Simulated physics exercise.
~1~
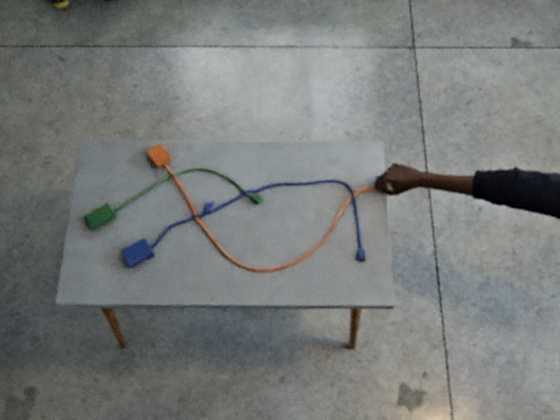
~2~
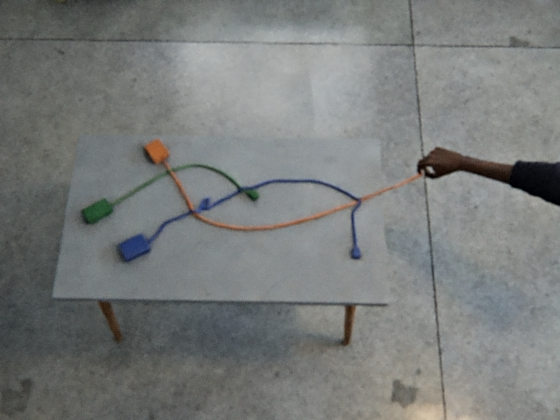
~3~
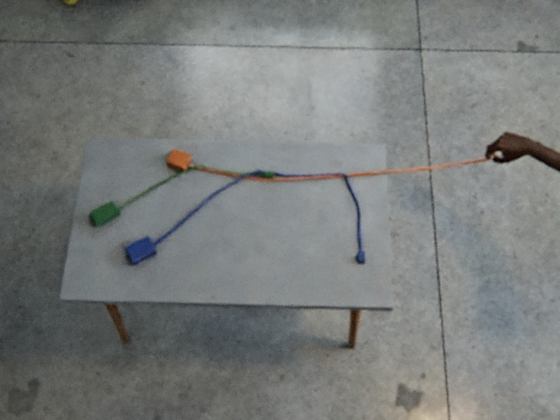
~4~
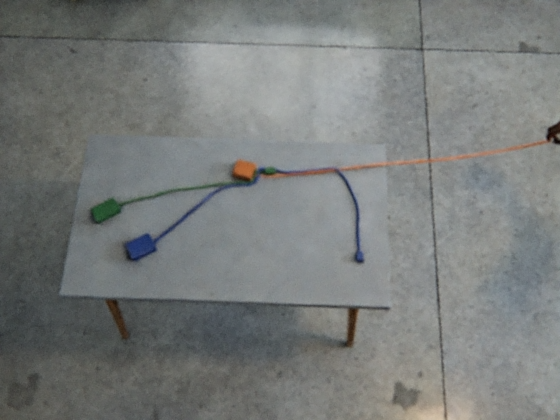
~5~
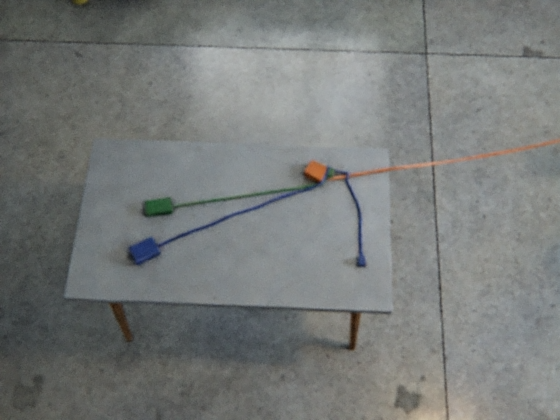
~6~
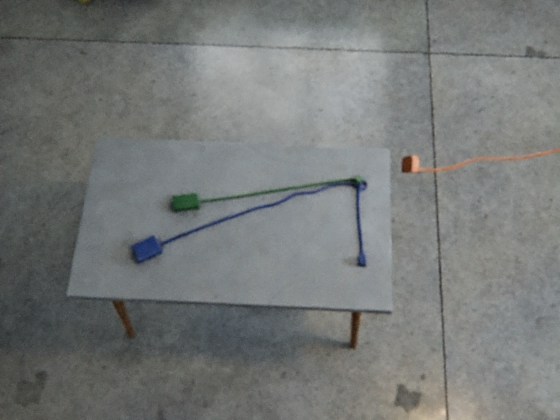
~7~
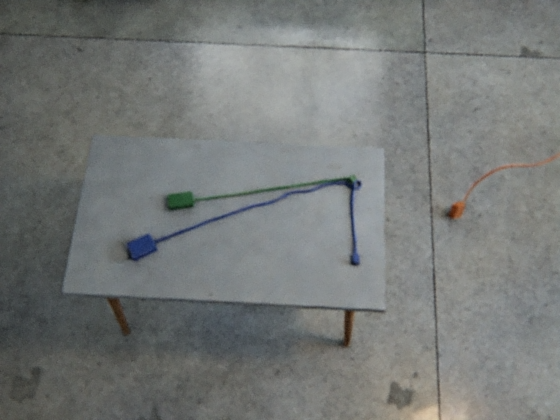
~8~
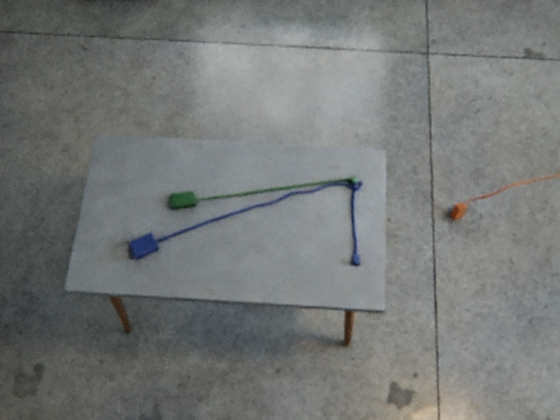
On a table, a hand pulls the orange cable off rightwards, dragging the green one along.
